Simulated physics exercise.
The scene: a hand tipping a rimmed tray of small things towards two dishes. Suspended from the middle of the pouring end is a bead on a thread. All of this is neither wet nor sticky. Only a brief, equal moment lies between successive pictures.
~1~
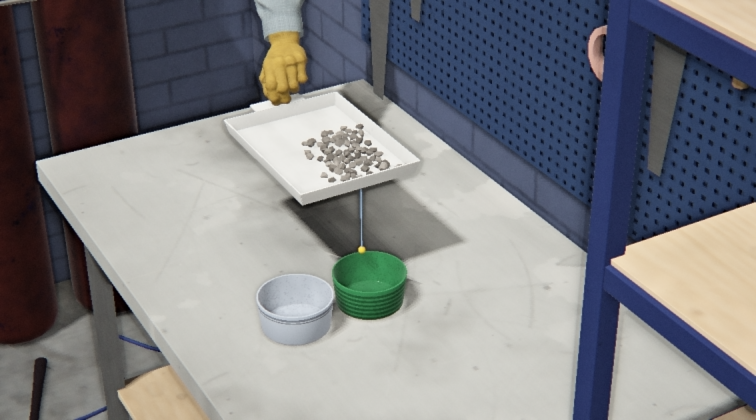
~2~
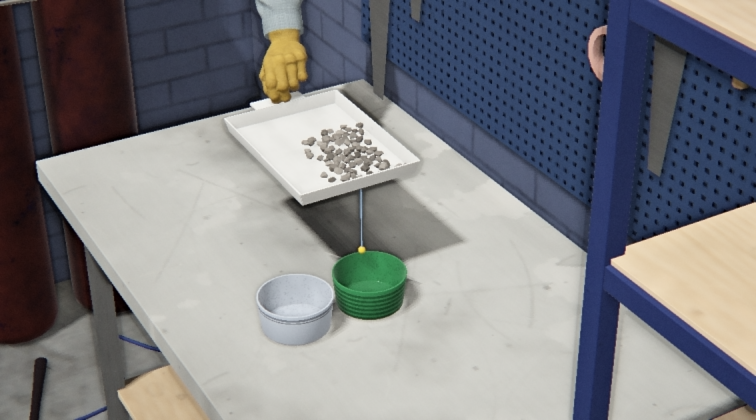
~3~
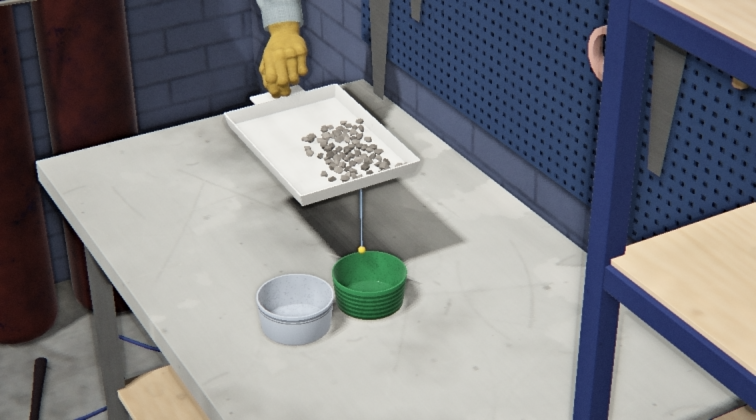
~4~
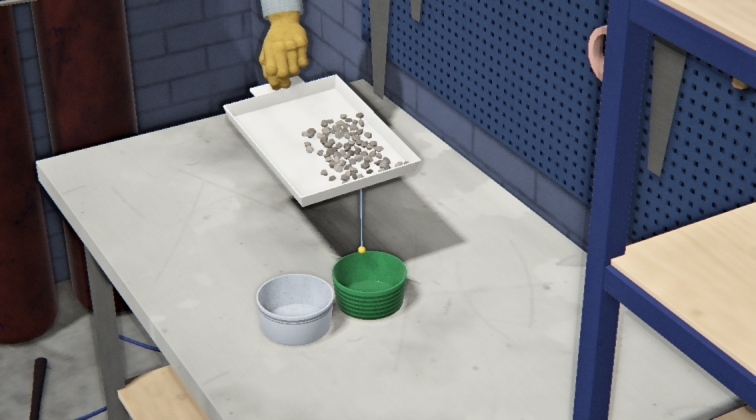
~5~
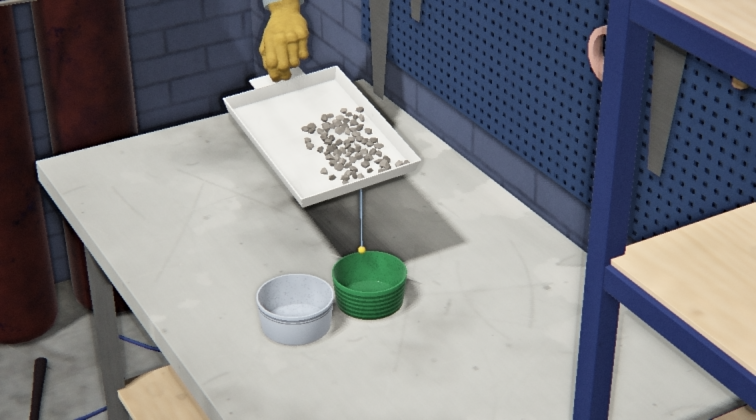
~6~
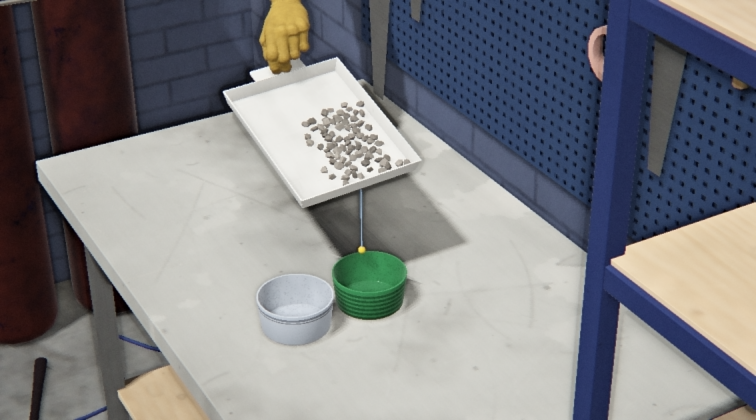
The clip opens on a yellow-gloved hand holding a white rimmed tray of gravel above a workbench, with a pale grey dish and a green dish below. The hand gradually raises the tray's far end, tilting it slightly more towards the dishes, while the gravel shifts very little.
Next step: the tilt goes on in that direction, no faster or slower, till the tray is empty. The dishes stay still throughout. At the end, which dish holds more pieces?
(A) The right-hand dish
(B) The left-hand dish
The answer is A.
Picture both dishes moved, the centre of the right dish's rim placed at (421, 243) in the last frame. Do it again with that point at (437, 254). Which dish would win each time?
Place 1 - the dish at left; place 2 - the dish at left.
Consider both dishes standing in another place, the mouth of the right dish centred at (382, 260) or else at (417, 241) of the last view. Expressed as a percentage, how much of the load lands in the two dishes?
Close to 60 in a hundred, followed by close to 30 in a hundred.
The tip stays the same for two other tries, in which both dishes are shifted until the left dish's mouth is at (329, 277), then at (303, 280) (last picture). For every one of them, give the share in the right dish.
10 %, then 20 %.
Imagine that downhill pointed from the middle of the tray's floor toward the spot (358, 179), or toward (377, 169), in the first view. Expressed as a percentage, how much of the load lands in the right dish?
About 40 % and about 10 %.
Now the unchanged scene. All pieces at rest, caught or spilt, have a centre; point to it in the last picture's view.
Centre at rest: Close to (366, 303).
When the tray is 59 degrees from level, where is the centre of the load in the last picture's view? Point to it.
I'd mark the middle close to (359, 171).
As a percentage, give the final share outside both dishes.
Something near 10 in every hundred.
Soon after the last picture, tray tipped steeply; nearly all on the tray; a stray few in the left dish.
A little later, tray tipped right over; about two thirds on the tray; a small part in the left dish; a small part in the right dish; a stray few outside both; about a quarter in the air.
Later still, tray tipped past a quarter turn; about a quarter in the left dish; about two thirds in the right dish; a small part outside both.
At rest, tray tipped past a quarter turn; about a quarter in the left dish; about two thirds in the right dish; a small part outside both.
